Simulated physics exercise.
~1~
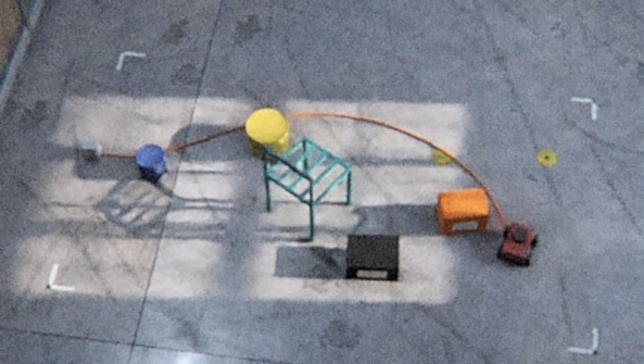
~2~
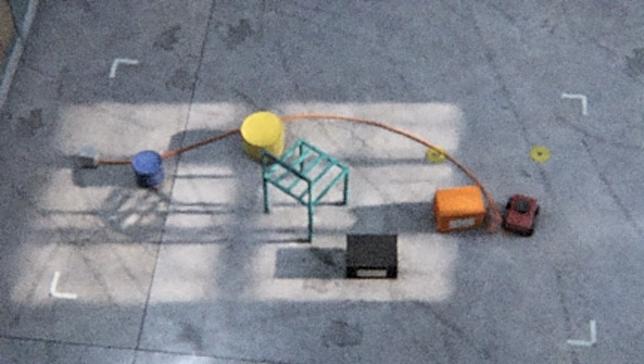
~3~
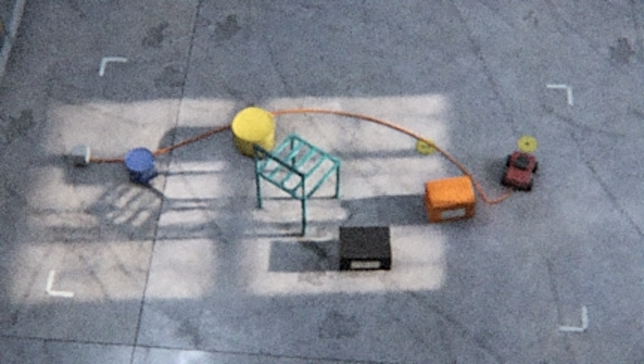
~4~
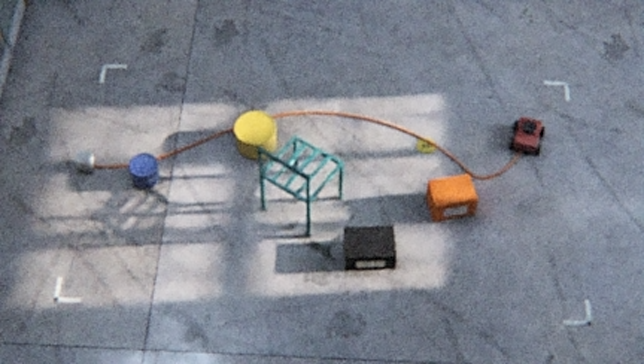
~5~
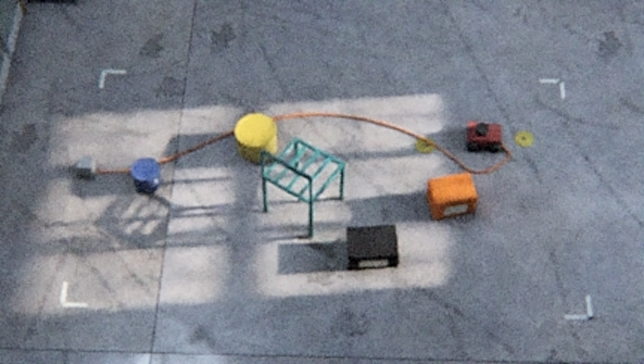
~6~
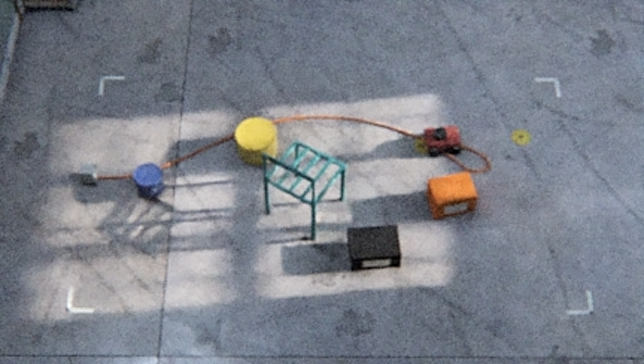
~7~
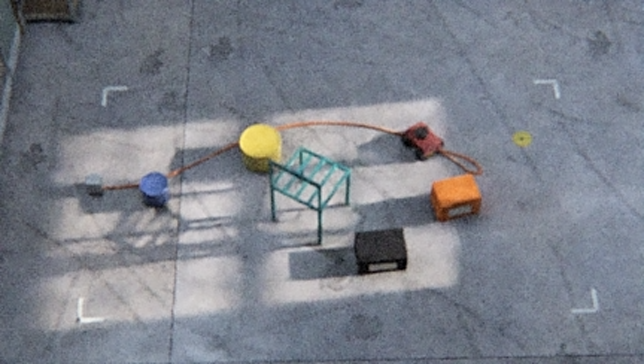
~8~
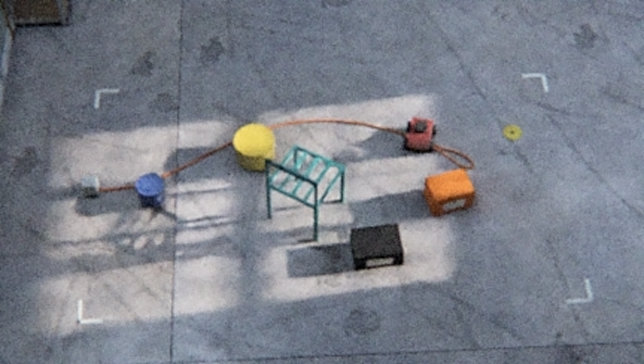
At the start, a small red cart sits to the lower right of an orange box on a grey workshop floor, with an orange lead curving back past a yellow bucket and a blue bin to a small block at the left. A teal chair and a black carton stand nearby. The cart rolls slowly upward past the orange box toward the right yellow mark, drawing the lead's end with it. It then turns left and travels to the other mark, the lead bending into a loop behind it. It stops above the orange box, which hardly stirs, while the other objects stay put.
